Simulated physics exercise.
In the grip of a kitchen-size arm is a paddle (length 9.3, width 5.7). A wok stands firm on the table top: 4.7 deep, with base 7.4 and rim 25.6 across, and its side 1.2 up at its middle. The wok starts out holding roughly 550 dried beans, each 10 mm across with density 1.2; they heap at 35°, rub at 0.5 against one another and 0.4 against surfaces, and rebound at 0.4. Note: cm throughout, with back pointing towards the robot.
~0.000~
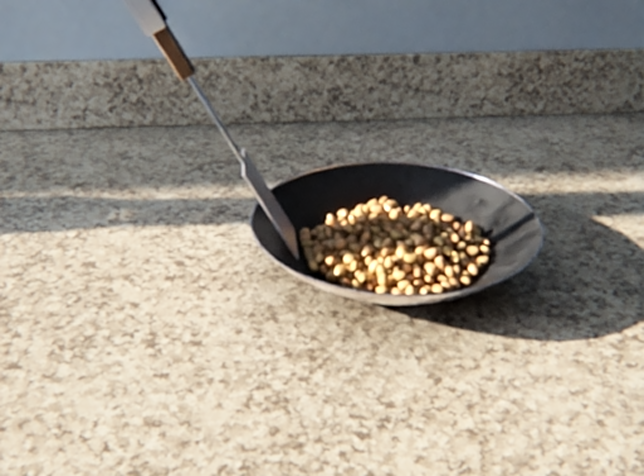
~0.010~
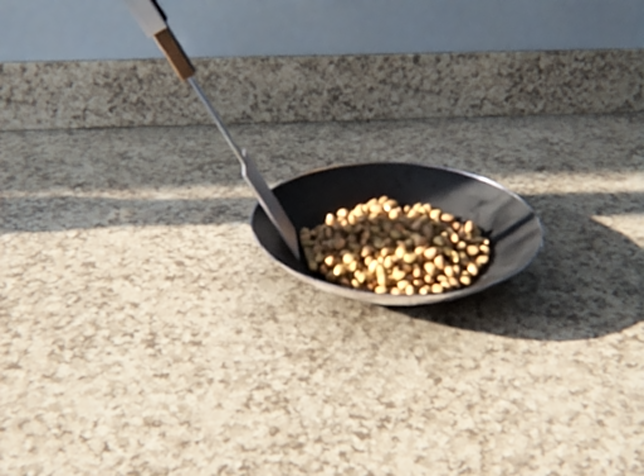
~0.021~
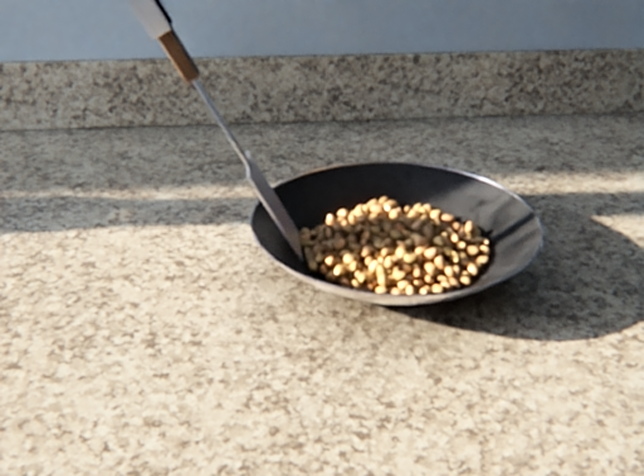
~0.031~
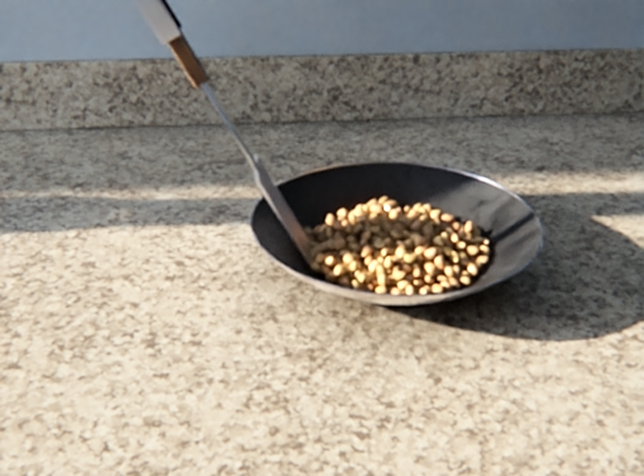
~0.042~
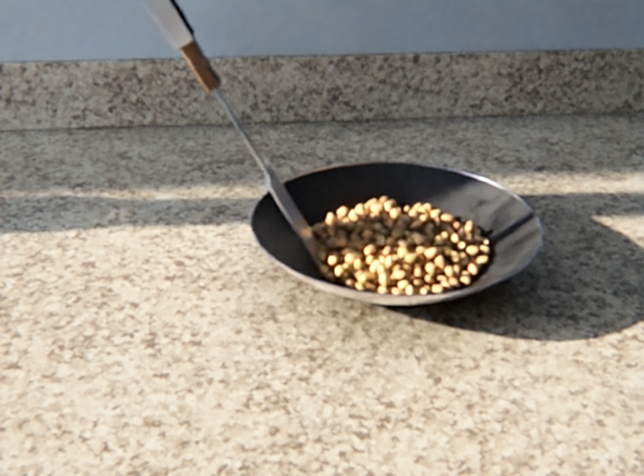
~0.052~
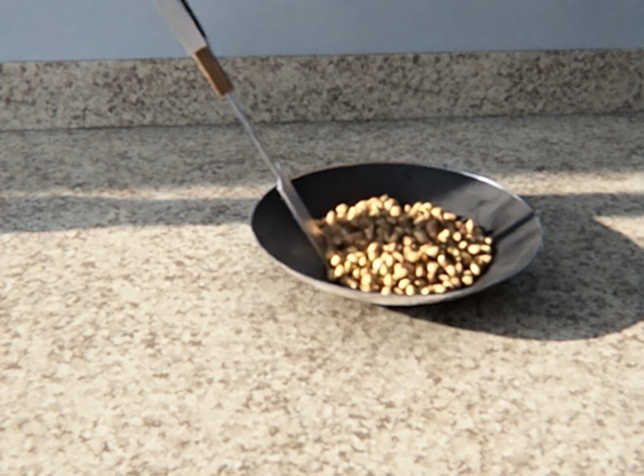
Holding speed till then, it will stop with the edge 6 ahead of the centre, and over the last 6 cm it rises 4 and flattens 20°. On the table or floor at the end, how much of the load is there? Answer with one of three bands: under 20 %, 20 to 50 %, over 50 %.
Under 20 %.
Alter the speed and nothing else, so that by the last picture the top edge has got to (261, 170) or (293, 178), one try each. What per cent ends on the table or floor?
About 0 and 20 per cent.
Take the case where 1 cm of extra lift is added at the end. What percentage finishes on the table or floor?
Result: Approx. 15 %.
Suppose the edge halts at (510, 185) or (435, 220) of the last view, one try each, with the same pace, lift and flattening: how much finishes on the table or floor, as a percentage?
Estimates, in order: 35 % and 5 %.
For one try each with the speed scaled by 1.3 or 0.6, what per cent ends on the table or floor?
Roughly 15 percent for the first try, 0 percent for the second.
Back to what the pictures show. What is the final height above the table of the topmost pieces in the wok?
Near 6.0 centimetres high.
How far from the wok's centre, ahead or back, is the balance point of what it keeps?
Some 4.0 cm ahead of the centre.
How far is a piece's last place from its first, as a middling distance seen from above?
Somewhere near 4 centimetres, I reckon.
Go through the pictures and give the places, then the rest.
In the first frame, paddle top edge at (243, 161), sloping 62°; upper third of the load around (393, 237), from x 305 to 485, top at y 205; 553 in the wok.
In the second frame, paddle top edge at (244, 162), sloping 62°; upper third of the load around (393, 237), from x 305 to 485, top at y 205.
In the third frame, paddle top edge at (248, 163), sloping 62°; upper third of the load around (393, 237), from x 305 to 485, top at y 205.
In the fourth frame, paddle top edge at (256, 167), sloping 62°; upper third of the load around (393, 237), from x 305 to 485, top at y 205.
In the fifth frame, paddle top edge at (267, 172), sloping 62°; upper third of the load around (392, 236), from x 300 to 485, top at y 200.
In the sixth frame, paddle top edge at (278, 175), sloping 62°; upper third of the load around (395, 234), from x 300 to 490, top at y 200; 553 in the wok.
After 0.10 s, sloping 62°, highest piece 5 above the table; 553 in the wok.
After 0.14 s, sloping 55°, highest piece 6 above the table; 553 in the wok.
After 0.36 s, sloping 42°, highest piece 6 above the table; 488 in the wok, 62 on the table or floor, 3 on the blade or in flight.
After 1.41 s, sloping 42°, highest piece 6 above the table; 488 in the wok, 65 on the table or floor.
At rest, 488 in the wok, 65 on the table or floor. That is 12 % on the table or floor.
